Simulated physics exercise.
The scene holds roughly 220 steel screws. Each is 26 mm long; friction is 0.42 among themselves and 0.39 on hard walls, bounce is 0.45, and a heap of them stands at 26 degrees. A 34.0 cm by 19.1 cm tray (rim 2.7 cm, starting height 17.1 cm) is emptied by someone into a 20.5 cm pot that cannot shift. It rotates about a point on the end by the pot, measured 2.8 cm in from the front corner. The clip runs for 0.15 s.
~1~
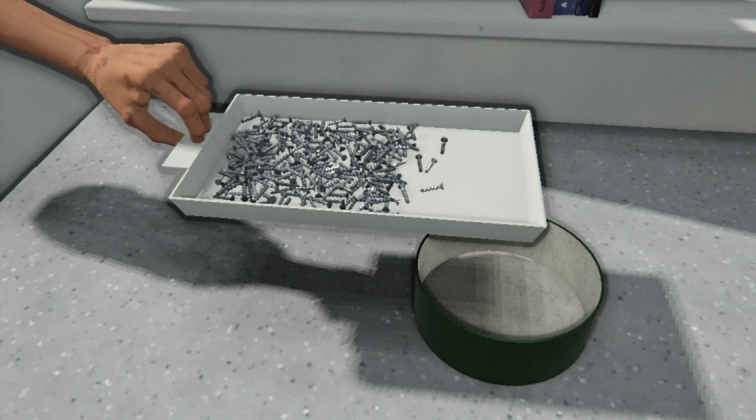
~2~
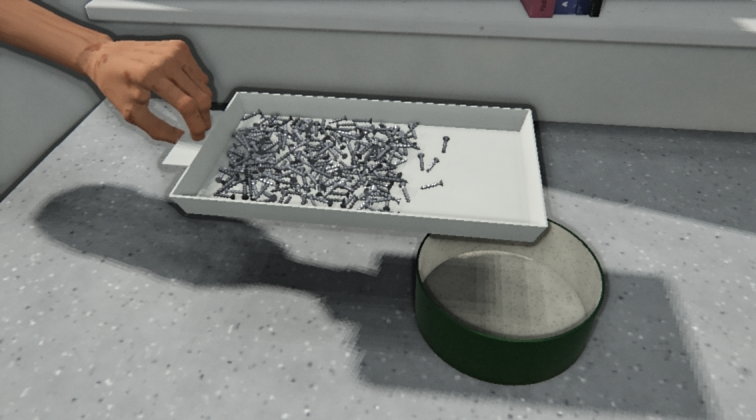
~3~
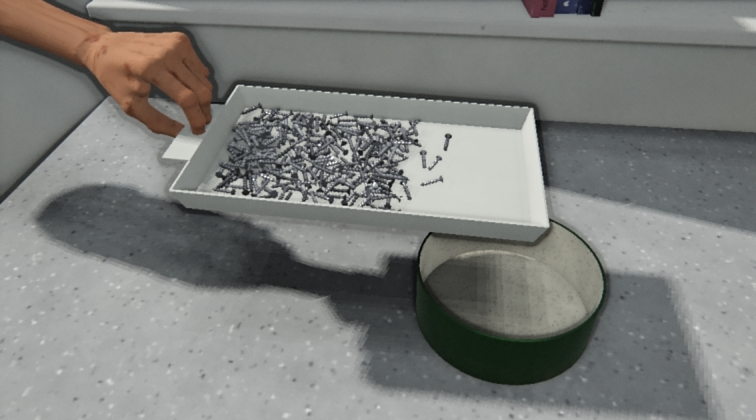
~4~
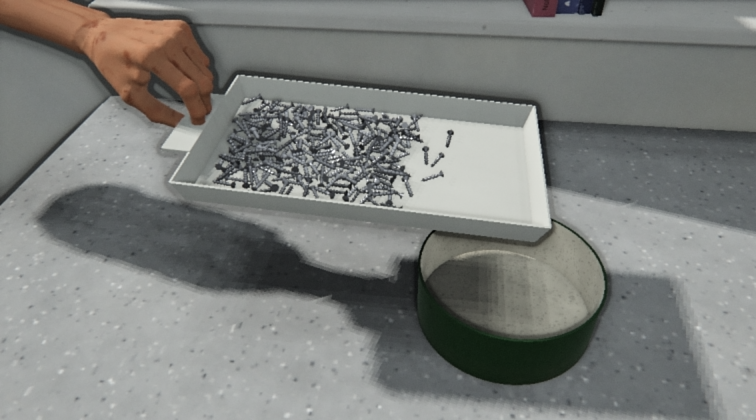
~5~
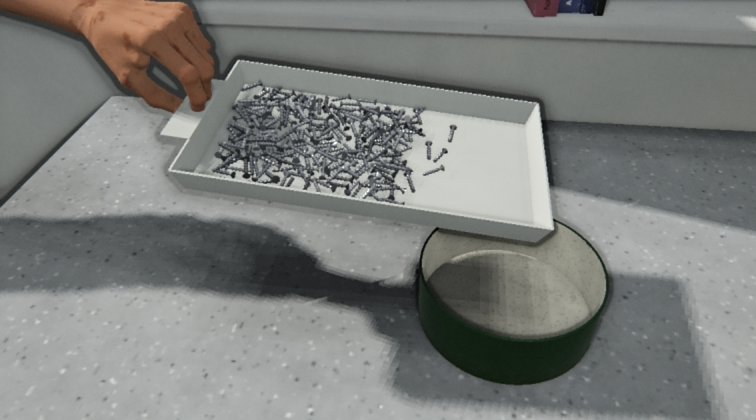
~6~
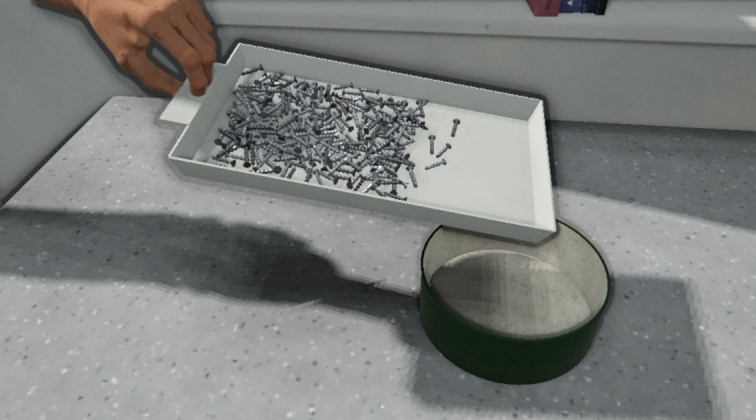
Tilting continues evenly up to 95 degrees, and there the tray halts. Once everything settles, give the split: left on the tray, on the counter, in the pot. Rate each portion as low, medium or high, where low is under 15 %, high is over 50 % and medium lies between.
Tray low, counter high, pot medium.
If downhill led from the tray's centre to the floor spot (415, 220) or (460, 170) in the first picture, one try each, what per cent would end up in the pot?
First try: Around 25 percent; second try: Around 30 percent.
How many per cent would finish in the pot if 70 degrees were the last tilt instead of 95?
It would land at about 20 percent.
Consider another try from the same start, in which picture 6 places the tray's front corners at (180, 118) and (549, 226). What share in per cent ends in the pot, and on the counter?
The pot gets 10 and the counter 90.
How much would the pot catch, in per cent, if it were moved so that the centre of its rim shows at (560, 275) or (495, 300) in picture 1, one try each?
Spot one: Some 65 per cent; spot two: Some 35 per cent.
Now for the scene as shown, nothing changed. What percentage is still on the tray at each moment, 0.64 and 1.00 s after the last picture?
Earlier moment 45, later moment 0.
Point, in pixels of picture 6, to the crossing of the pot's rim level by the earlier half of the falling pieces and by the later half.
Near (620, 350) at first, near (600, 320) afterwards.
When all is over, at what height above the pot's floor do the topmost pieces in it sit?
Some 1.5 cm.
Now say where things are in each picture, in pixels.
The first frame shows tray tilt 0 degrees, front corners at (180, 193) and (536, 220); middle of the pieces at (319, 160); pot at (508, 267).
The second frame shows tray tilt 0 degrees, front corners at (181, 191) and (537, 220); middle of the pieces at (319, 158).
The third frame shows tray tilt 2 degrees, front corners at (181, 186) and (539, 220); middle of the pieces at (320, 154).
The fourth frame shows tray tilt 4 degrees, front corners at (181, 178) and (541, 221), lowest corner right front; middle of the pieces at (321, 148).
The fifth frame shows tray tilt 7 degrees, front corners at (180, 166) and (544, 222), lowest corner right front; middle of the pieces at (323, 139).
The sixth frame shows tray tilt 10 degrees, front corners at (180, 153) and (546, 223), lowest corner right front; middle of the pieces at (325, 129); pot at (513, 266).
Then, 0.38 s after the last picture, tilt 51 degrees; the tray holds 100 %, the pot 0 %.
Then, 0.64 s after the last picture, tilt 79 degrees; the tray holds 45 %, the pot 0 %.
Then, 1.00 s after the last picture, tilt 95 degrees; the tray holds 0 %, the pot 20 %.
In the end, tray 0 %, counter 75 %, pot 25 %.
